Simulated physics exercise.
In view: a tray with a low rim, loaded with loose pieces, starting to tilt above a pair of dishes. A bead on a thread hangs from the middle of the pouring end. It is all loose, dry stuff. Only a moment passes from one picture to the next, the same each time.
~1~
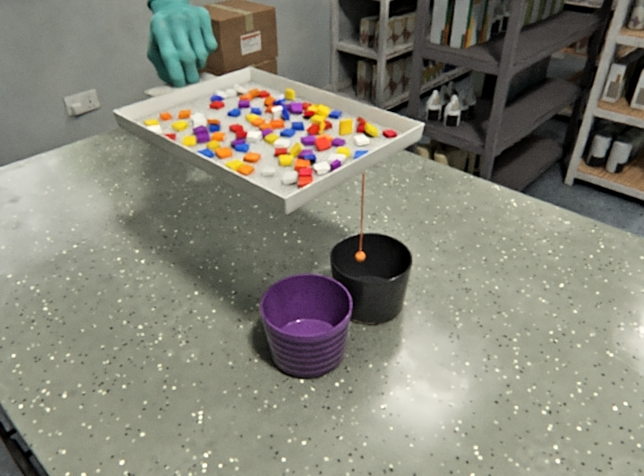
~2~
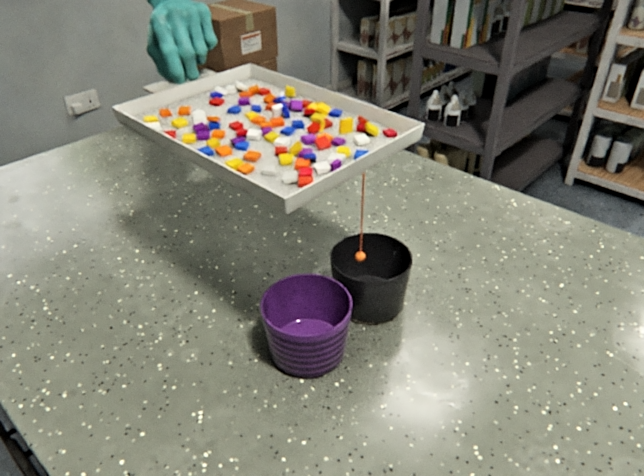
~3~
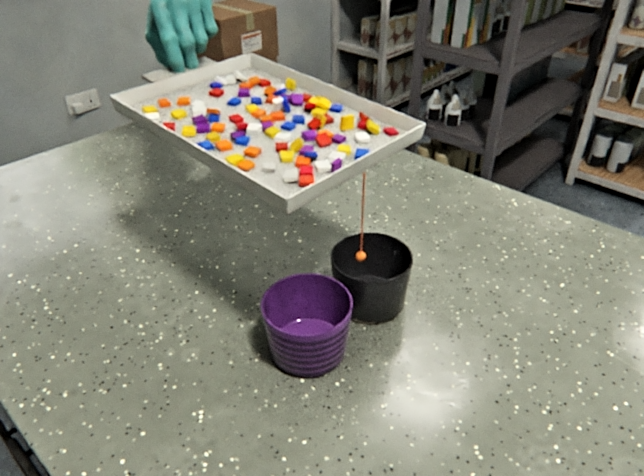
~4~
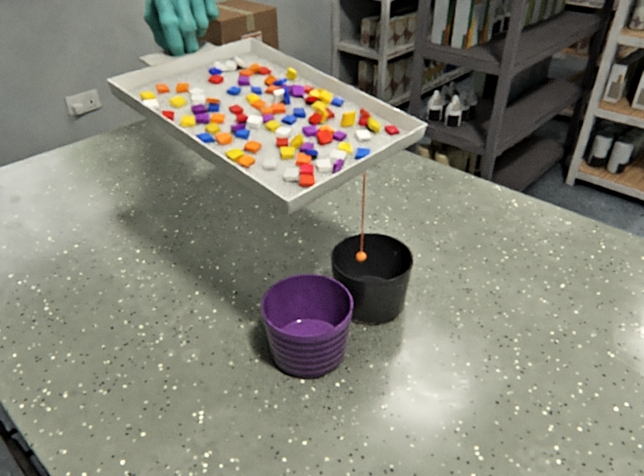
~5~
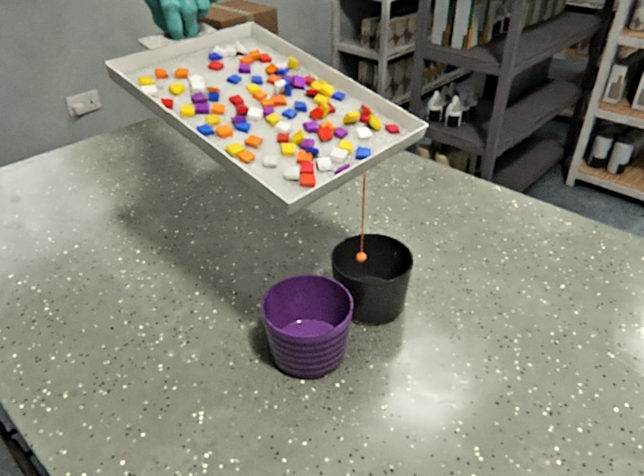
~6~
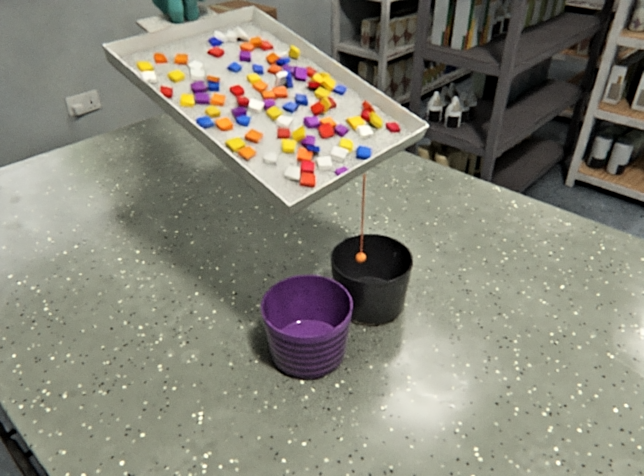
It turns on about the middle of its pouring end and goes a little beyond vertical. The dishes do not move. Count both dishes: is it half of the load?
Together they catch only the smaller part.
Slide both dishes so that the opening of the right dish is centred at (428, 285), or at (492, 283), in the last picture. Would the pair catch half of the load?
First the larger part, then under half.
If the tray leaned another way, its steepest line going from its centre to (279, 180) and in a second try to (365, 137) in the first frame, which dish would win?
First the left-hand dish, then the dish on the right.
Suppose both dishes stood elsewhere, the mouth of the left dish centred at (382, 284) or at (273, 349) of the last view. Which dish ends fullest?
One: The left one. Two: The right-hand dish.
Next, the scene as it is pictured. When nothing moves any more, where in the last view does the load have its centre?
Roughly at (393, 356).
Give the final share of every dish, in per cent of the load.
About: Left dish 10, right dish 0 per cent.
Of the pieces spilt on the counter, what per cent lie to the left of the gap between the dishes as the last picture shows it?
Near 0 %.
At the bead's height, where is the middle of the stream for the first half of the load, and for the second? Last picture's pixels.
First near (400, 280), later near (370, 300).
Soon after the last picture, tray tipped steeply; all on the tray.
A little later, tray tipped past a quarter turn; most on the tray; a stray few in the left dish; a small part outside both; a stray few in the air.
Later still, tray tipped past a quarter turn; a small part in the left dish; a stray few in the right dish; most outside both.
At rest, tray tipped past a quarter turn; a small part in the left dish; a stray few in the right dish; most outside both.
